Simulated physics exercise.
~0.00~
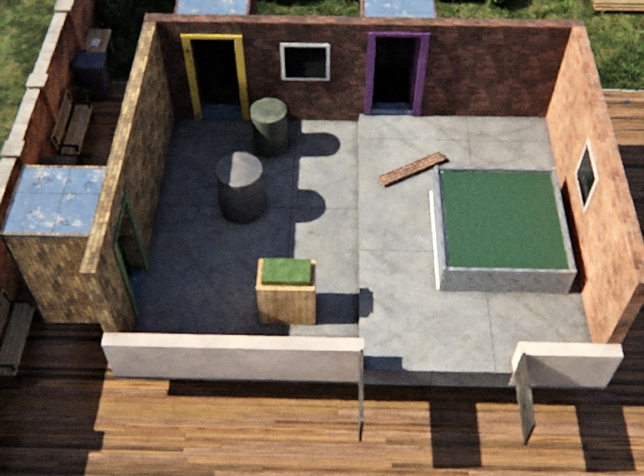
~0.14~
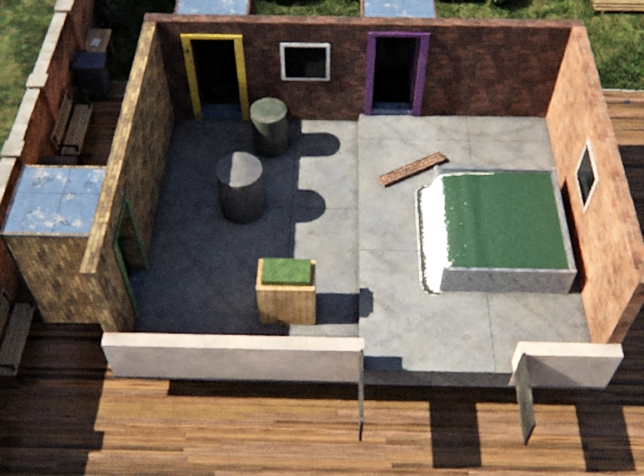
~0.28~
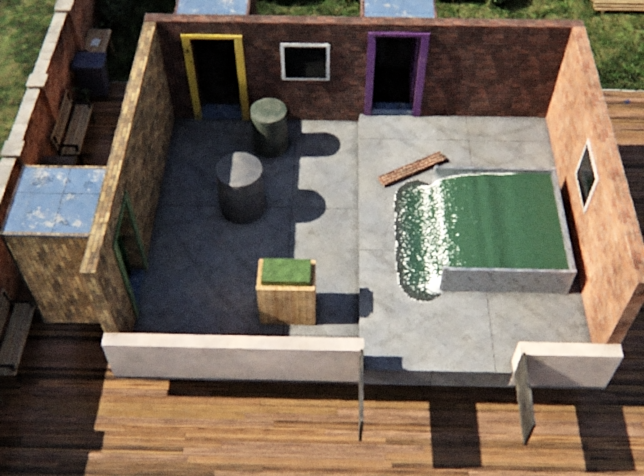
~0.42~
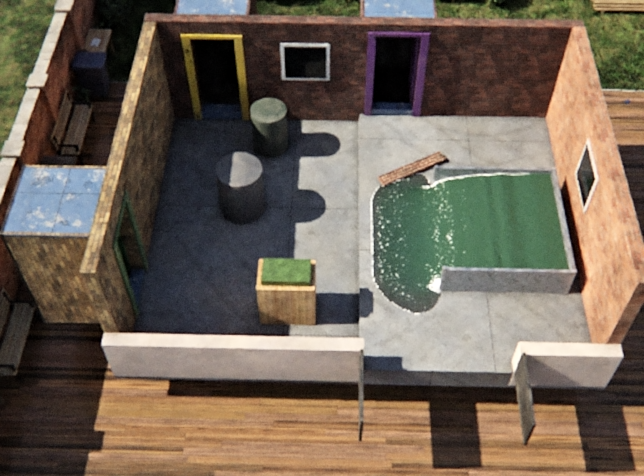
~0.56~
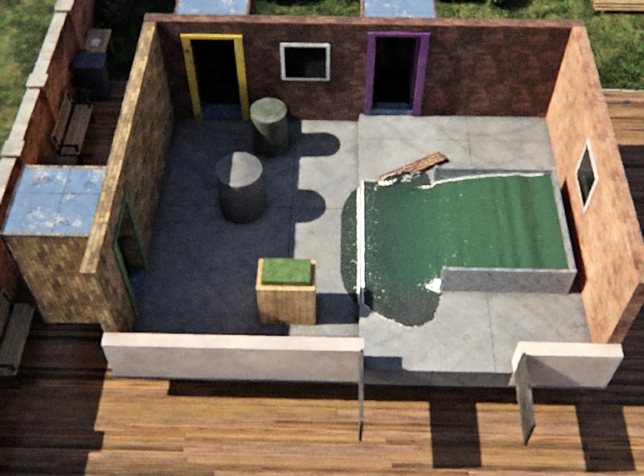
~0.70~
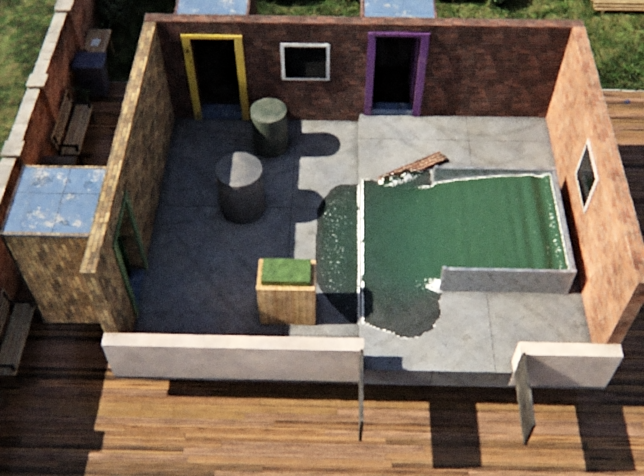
A walled yard with a grey slab floor, open to the sky and edged by wooden decking, is seen from high above by a still camera. A pale-walled tank of green water fills the right side, with a brown plank beside it, two grey cylinders and a green-topped wooden box to the left, and yellow, purple and green doorways around. The tank's left wall vanishes and green water pours out, foaming, spreading leftward across the floor in a rounded sheet past the plank.
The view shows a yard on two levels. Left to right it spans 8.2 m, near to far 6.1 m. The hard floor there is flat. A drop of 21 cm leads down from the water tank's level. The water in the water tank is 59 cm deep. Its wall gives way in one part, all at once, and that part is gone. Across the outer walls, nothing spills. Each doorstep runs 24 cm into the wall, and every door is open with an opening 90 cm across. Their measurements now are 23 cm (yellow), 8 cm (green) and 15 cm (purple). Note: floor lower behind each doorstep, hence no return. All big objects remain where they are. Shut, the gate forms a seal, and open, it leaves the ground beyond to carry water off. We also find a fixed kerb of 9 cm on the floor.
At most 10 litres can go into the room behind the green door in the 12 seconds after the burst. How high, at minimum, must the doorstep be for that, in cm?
27 cm.
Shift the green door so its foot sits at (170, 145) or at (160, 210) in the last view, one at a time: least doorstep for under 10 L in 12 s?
You'd want roughly 18 cm there first, then roughly 12.5 cm.
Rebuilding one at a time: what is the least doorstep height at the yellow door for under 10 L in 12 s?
Roughly 13.5 cm at the yellow door.
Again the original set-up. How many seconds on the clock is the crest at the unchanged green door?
Approximately 3.0 s.
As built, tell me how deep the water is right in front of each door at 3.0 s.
Reading in centimetres: Yellow = 10, green = 27, purple = 1.
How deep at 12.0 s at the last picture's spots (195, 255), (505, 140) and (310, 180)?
Depth: About 8, 1, 11 cm.
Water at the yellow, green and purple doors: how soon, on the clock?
Yellow door 2.6 seconds, green door 2.0 seconds, purple door 3.0 seconds.
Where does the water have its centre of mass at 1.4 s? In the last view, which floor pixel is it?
Around (437, 238).
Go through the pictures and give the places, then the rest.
Still water, 59 cm deep, in the water tank at (501, 219); the green door at (131, 259) is dry, in the first frame.
The gap is at (439, 231), the front 0.3 m out at (427, 287); the back of the water tank holds 59 cm, in the second frame.
The front is at (401, 268), 0.7 m from the gap at (439, 232); 1.8 m2 of floor is wet, 59 cm left at the back, in the third frame.
The front is at (378, 278), 1.2 m from the gap at (439, 233); 3.3 m2 of floor is wet, 59 cm left at the back, in the fourth frame.
Water pours out at (439, 233) and has run 1.8 m, to (346, 274); about 8 cm deep outside, 59 cm at the back, in the fifth frame.
The front is at (321, 278), 2.2 m from the gap at (439, 233); 6.9 m2 of floor is wet, 53 cm left at the back; 3.4 m in a straight line remain to the green door at (131, 259), in the sixth frame.
After 1.4 s water covers 35 % of the floor, deepest (26 cm) near (263, 219); it has not reached the green door.
After 3.0 s water covers 65 % of the floor, deepest (31 cm) near (146, 267); 27 cm at the green door, 72 litres in over its 8 cm doorstep.
After 12.0 s water covers 65 % of the floor, deepest (14 cm) near (134, 331); 13 cm at the green door, 322 litres in over its 8 cm doorstep.
At the green door as built, the water arrived by 2.0 s and peaked near 27 cm at 3.0 s.
Run again over the same 12 s with other heights there, 21 litres in over 24.5 cm, 1 litre over 33 cm. The limit of 10 litres is kept from about 27 cm up.
